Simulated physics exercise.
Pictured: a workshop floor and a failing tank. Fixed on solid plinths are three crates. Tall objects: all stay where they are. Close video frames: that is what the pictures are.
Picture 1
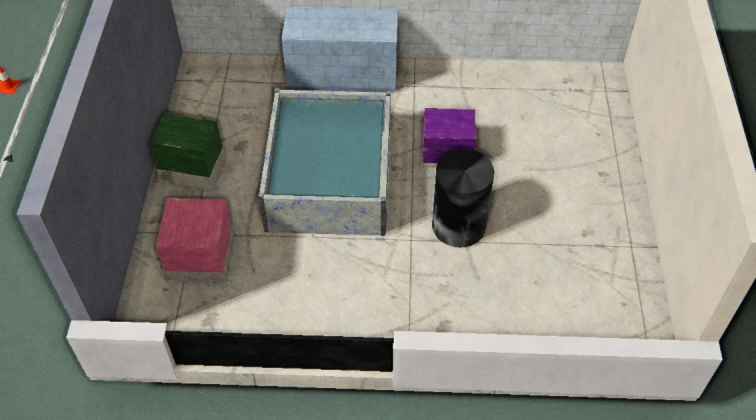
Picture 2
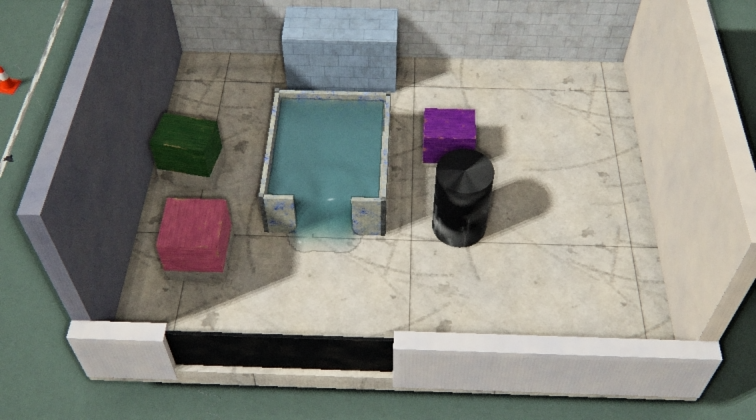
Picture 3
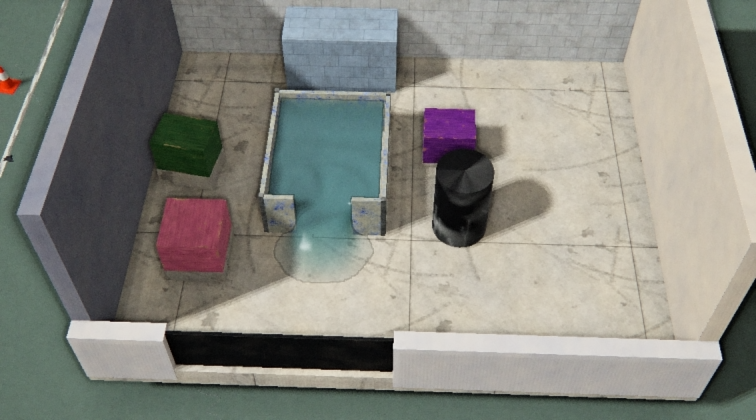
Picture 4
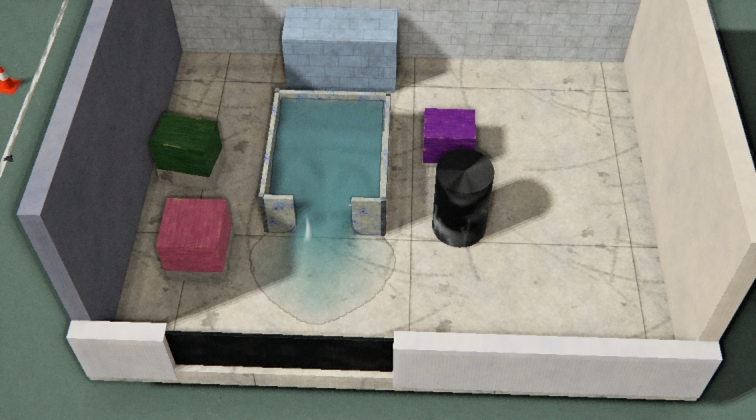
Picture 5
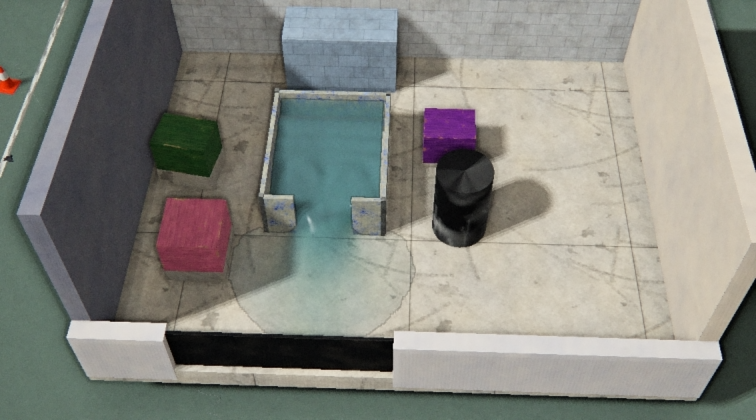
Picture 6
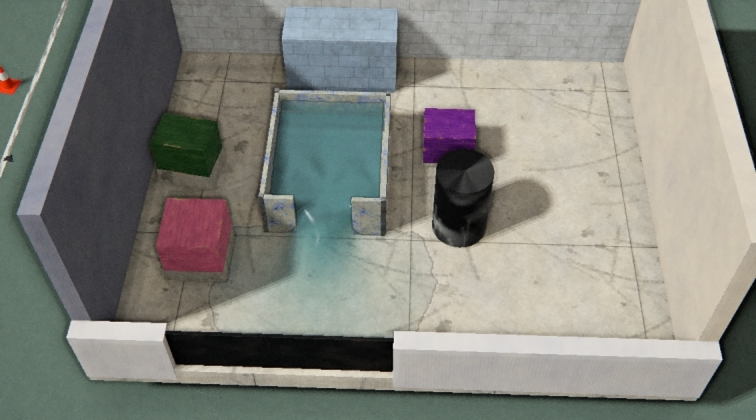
On a workshop floor among colored blocks and a black cylinder, an open tank stands still, then a gap appears in its front wall and water pours out, spreading forward across the floor in a widening, thinning sheet.
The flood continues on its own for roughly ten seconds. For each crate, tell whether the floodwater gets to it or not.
Crate by crate: Pink crate - not reached; green crate - not reached; purple crate - not reached.
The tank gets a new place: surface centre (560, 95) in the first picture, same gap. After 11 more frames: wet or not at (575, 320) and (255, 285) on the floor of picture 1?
In order: Inundated and bone-dry.
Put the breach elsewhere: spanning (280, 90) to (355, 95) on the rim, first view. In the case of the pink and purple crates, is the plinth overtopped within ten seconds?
First the pink crate: It is left alone; then the purple crate: It is hit.
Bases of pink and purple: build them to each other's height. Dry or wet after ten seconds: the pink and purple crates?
Pink: Flooded, purple: Untouched.
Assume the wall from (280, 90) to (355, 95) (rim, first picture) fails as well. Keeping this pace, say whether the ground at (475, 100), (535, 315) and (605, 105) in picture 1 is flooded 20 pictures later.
Read off point by point, the answer is soaking, not soaked, soaking.
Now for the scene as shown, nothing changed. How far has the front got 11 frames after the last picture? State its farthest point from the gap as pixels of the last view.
Around (672, 370).
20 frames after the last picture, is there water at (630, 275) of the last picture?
Answer: Flooding.
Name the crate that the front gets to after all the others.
Looks like the crate marked purple to me.
A moment on, water covers 20 % of the floor; the pink crate water round its plinth, the green crate not reached, the purple crate not reached.
Next, water covers 30 % of the floor; the pink crate water round its plinth, the green crate not reached, the purple crate not reached.
Then, water covers 45 % of the floor; the pink crate water round its plinth, the green crate water round its plinth, the purple crate not reached.
Later, water covers 70 % of the floor; the pink crate water round its plinth, the green crate water round its plinth, the purple crate not reached.
In the end, water covers 95 % of the floor; the pink crate stayed above the water, the green crate stayed above the water, the purple crate stayed above the water.
